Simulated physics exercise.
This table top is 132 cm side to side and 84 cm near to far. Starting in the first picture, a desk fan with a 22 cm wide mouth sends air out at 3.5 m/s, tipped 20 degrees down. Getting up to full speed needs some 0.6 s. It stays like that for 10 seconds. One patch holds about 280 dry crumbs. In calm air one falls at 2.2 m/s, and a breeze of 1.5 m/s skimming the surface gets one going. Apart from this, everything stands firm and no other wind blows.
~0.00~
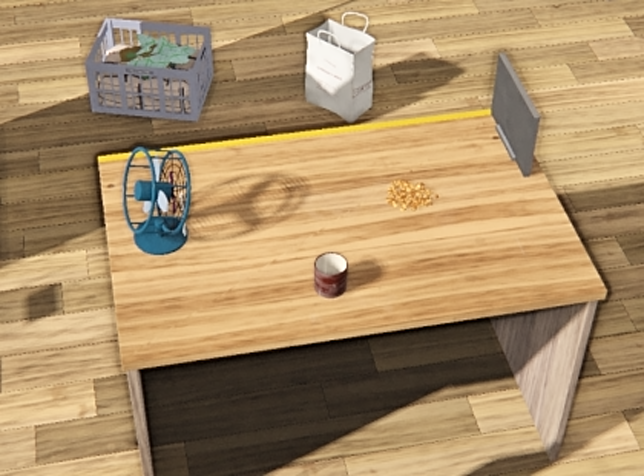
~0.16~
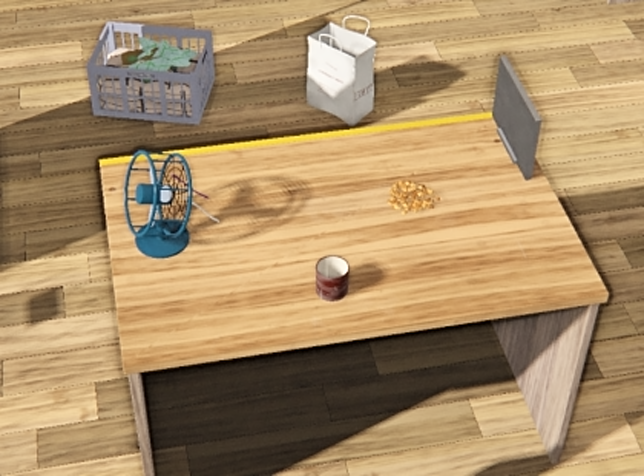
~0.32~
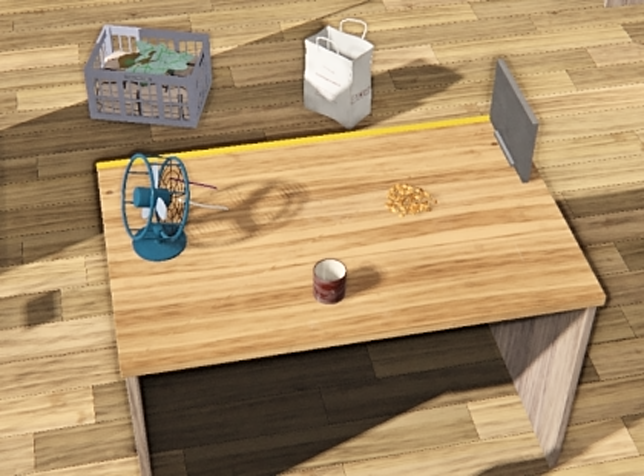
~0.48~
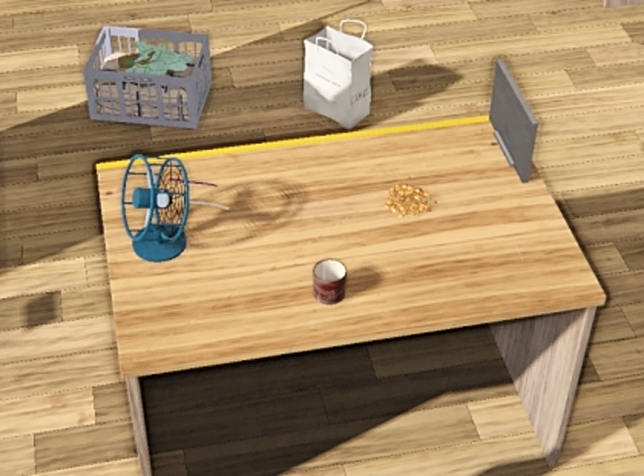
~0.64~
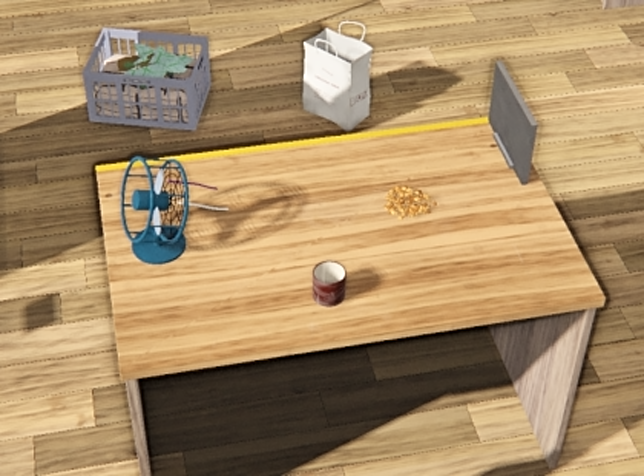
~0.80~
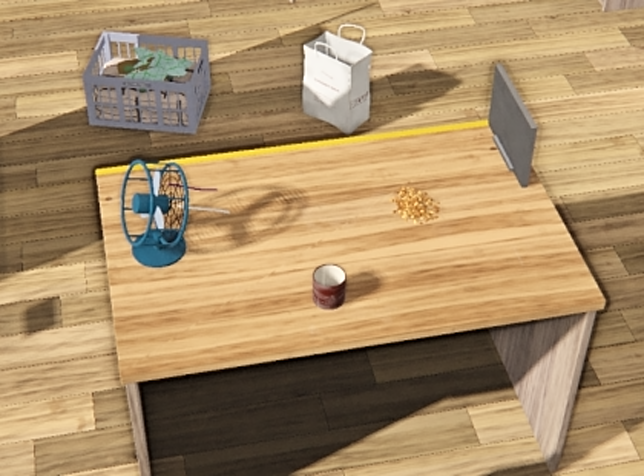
A small pile of dry crumbs lay still on a wooden table for most of the time while a blue desk fan blew from the left, then some of them shifted slightly to the right.
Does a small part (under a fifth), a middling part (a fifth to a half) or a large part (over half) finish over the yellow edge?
A small part.
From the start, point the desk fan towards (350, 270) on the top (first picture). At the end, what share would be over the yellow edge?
Roughly 0 per cent.
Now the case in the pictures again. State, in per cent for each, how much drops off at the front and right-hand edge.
About 0 % front, about 90 % right-hand.
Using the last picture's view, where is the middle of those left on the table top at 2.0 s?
About (508, 174).
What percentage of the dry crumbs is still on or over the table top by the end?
Near 10 %.
After 2.0 s the count stands so, 0 % are over the yellow edge; the middle of those still in play is near (508, 174).
After 3.2 s the count stands so, 0 % are over the yellow edge.
After 5.5 s the count stands so, 1 % are over the yellow edge.
After 10.0 s, at the end, 1 % are over the yellow edge.
